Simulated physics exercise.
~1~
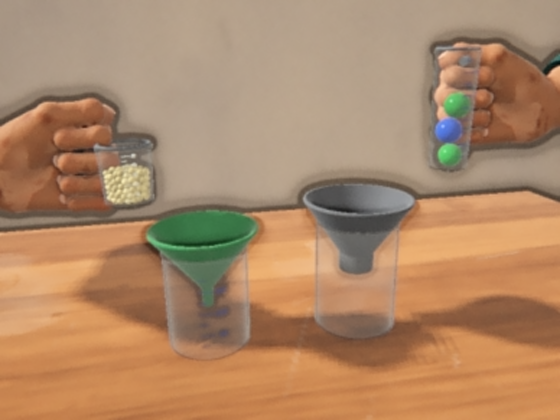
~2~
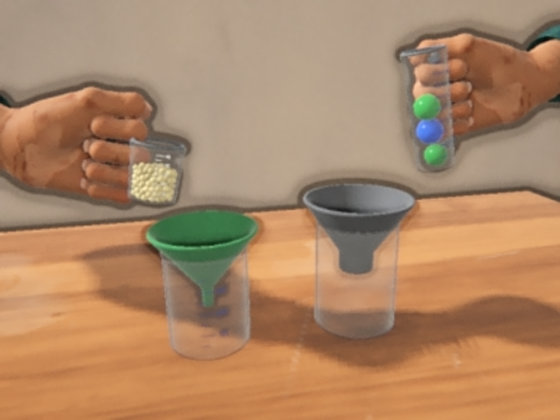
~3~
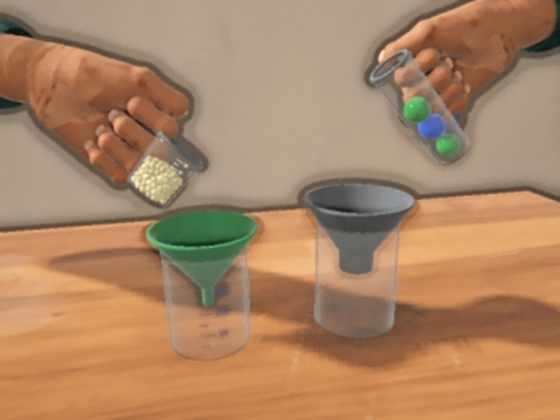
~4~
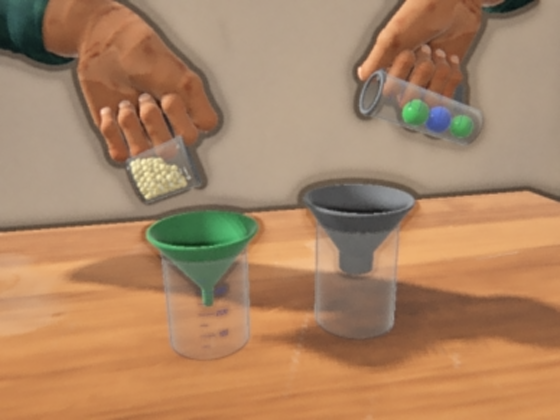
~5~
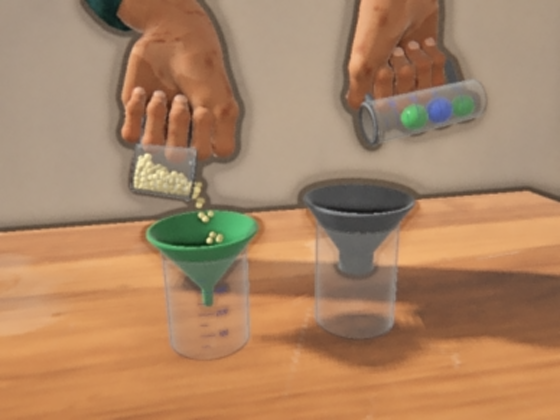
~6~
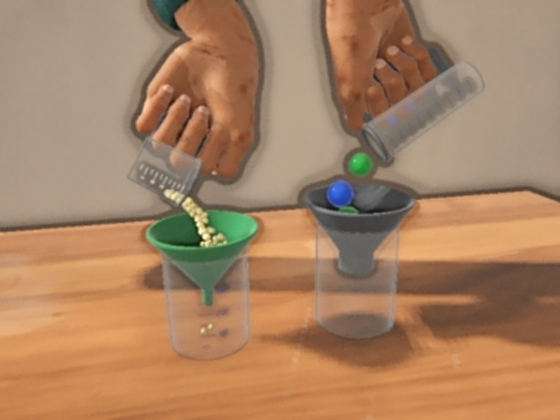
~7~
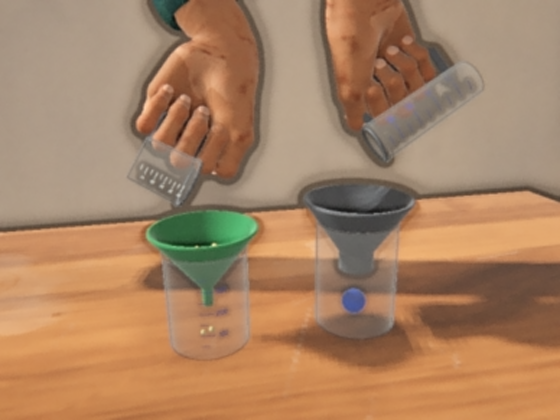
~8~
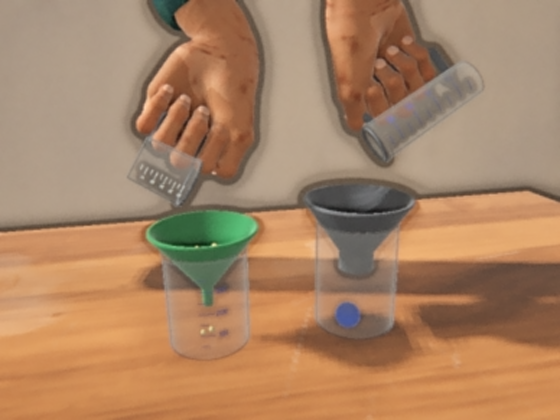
The footage shows two hands tipping clear cups over funnels set in jars, pale beads pouring into the green funnel on the left, then green and blue balls dropping into the grey one; most beads and the green balls stay in the funnels, while the blue ball lands in its jar.
